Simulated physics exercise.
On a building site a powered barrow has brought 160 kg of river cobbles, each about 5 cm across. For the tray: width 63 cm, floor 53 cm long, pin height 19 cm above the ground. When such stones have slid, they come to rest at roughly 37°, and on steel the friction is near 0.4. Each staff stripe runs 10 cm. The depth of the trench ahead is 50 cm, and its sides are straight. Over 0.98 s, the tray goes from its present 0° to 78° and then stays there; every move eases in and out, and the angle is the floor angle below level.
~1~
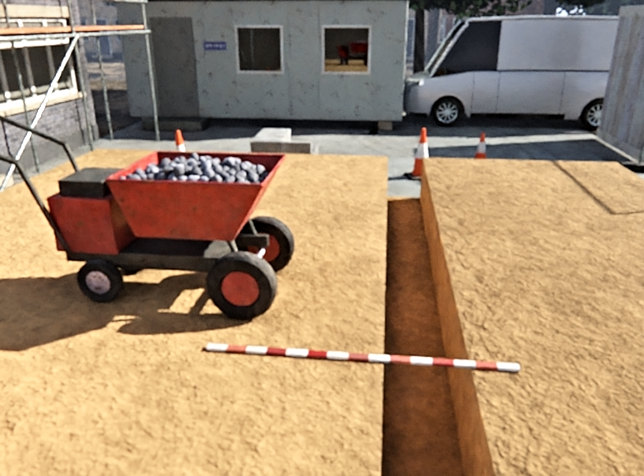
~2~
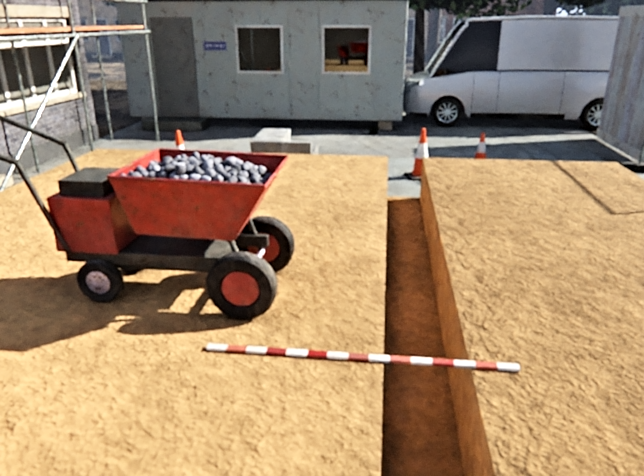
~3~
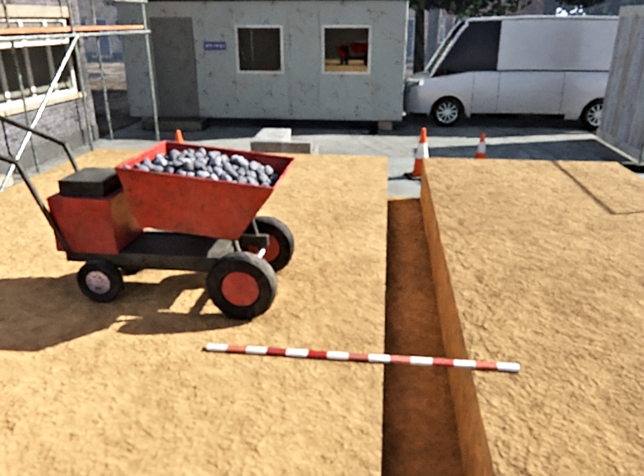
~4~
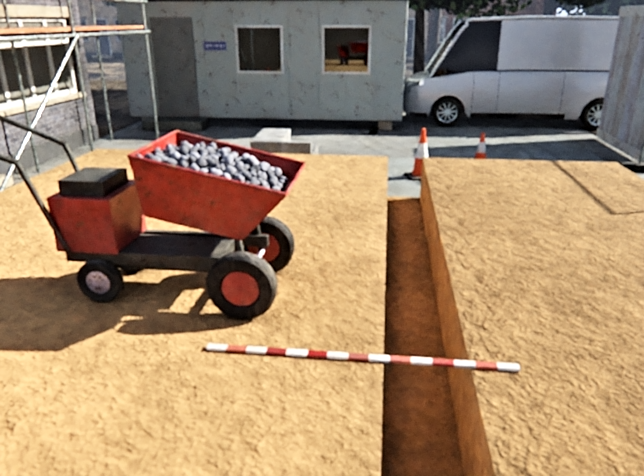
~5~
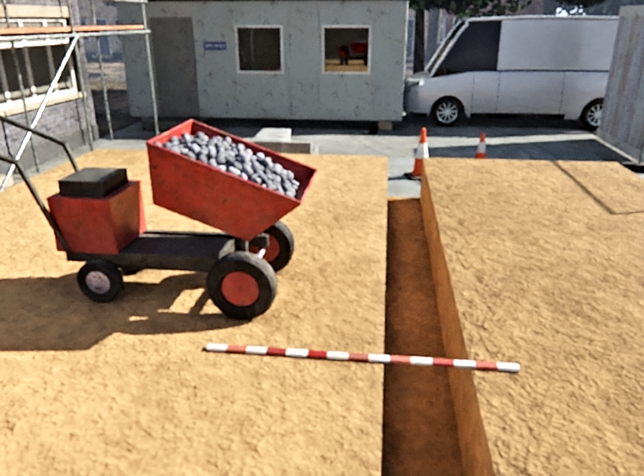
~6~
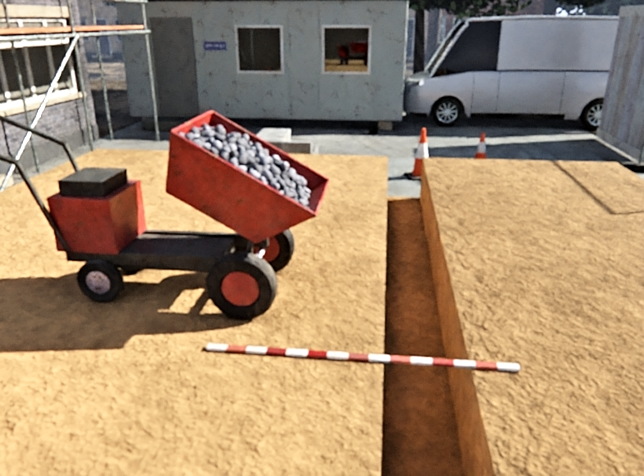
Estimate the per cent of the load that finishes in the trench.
Roughly 86 percent.
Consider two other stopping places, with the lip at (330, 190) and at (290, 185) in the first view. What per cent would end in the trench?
Roughly 65 in a hundred, then 100 in a hundred.
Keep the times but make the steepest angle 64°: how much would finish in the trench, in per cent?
It comes out at about 55 percent.
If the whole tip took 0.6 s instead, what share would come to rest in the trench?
About 85 percent, I'd say.
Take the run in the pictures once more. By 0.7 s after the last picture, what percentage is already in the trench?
Approx. 40 % of the load.
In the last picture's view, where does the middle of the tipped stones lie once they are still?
Around (413, 360).
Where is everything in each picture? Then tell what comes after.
In the first picture, the tray is at 0°, its lip at (262, 186); the top of the load is at (199, 163).
In the second picture, the tray is at 2°, its lip at (265, 187); the top of the load is at (197, 162).
In the third picture, the tray is at 6°, its lip at (274, 190); the top of the load is at (191, 157).
In the fourth picture, the tray is at 12°, its lip at (286, 195); the top of the load is at (195, 149).
The fifth picture shows lip at (301, 204), floor tilted 20°, highest stones at (197, 140).
The sixth picture shows lip at (316, 215), floor tilted 30°, highest stones at (209, 132).
Then, 0.3 s after the last picture the floor is at 66°, 100 % in the tray; the foremost stones are at (365, 248).
Then, 0.7 s after the last picture the floor is at 78°, 49 % in the tray, 9 % short of the trench, 42 % in the trench; the foremost stones are at (448, 360).
Then, 1.0 s after the last picture the floor is at 78°, 17 % in the tray, 12 % short of the trench, 71 % in the trench; the foremost stones are at (445, 350).
Then, 3.0 s after the last picture the floor is at 78°, 0 % in the tray, 14 % short of the trench, 86 % in the trench; the foremost stones are at (448, 367).
